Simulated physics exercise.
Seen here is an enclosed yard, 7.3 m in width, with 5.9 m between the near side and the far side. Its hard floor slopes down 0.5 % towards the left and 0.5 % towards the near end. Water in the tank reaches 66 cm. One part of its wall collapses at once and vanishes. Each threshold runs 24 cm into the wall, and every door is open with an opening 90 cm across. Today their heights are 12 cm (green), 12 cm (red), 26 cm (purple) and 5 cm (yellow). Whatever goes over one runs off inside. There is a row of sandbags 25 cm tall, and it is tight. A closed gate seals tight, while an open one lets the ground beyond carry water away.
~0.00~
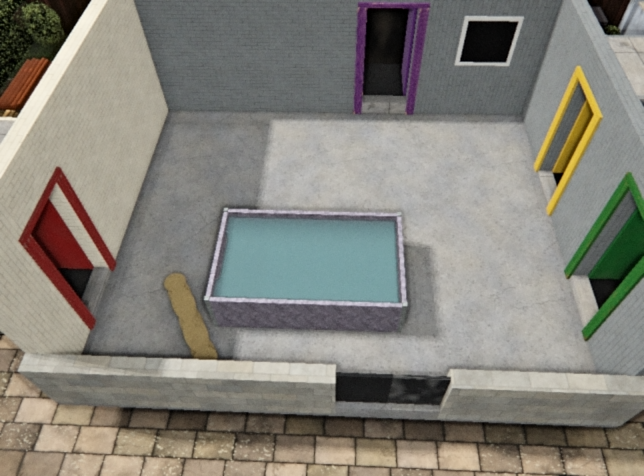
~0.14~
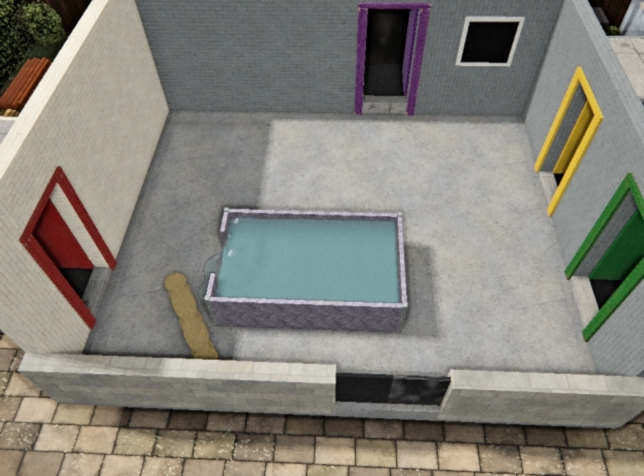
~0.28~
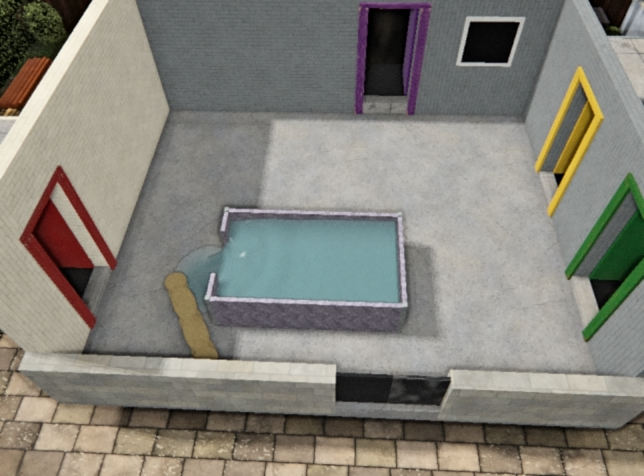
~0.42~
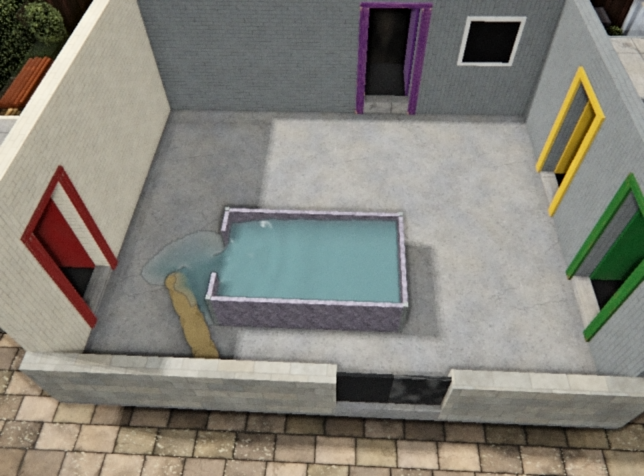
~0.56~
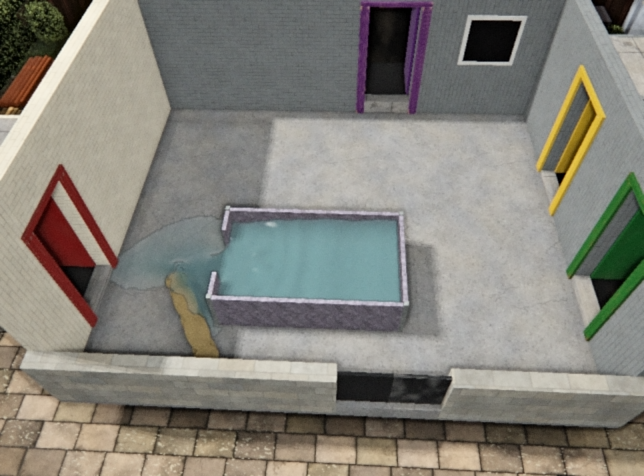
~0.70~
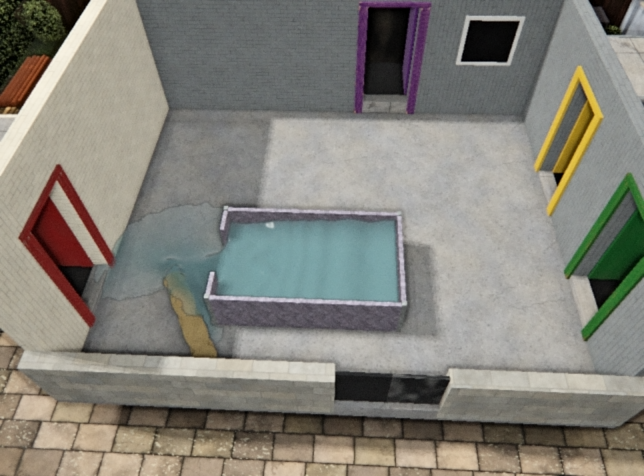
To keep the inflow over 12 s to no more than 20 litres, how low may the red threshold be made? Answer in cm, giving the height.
No lower than about 17 cm.
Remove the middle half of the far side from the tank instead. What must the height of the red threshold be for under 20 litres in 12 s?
The answer is some 11.0 cm.
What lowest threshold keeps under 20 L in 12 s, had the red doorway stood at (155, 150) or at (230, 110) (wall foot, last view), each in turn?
You'd want roughly 10.0 cm there first, then roughly 16 cm.
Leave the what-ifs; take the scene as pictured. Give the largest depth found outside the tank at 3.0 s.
About 34 cm.
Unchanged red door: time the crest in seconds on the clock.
It peaks around 1.8 s.
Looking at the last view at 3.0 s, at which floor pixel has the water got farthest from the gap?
Roughly at (168, 112) in the last view.
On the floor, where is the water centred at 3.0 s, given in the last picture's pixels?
Centre estimate: (246, 257) px, approximately.
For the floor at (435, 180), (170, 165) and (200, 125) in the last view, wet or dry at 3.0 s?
First bone-dry, second wet through, third wet through.
After 1.4 s water covers 15 % of the floor, deepest (46 cm) near (197, 283); 18 cm at the red door, 6 litres in over its 12 cm threshold.
After 3.0 s water covers 30 % of the floor, deepest (34 cm) near (197, 283); 16 cm at the red door, 47 litres in over its 12 cm threshold.
After 12.0 s water covers 95 % of the floor, deepest (12 cm) near (73, 377); 10 cm at the red door, 61 litres in over its 12 cm threshold.
At the red door as built, the water arrived by 0.7 s and peaked near 20 cm at 1.8 s.
With a threshold of 14 cm, 42 litres would have come in within the 12 s; with 22 cm, 6 litres. So under 20 litres takes about 17 cm.
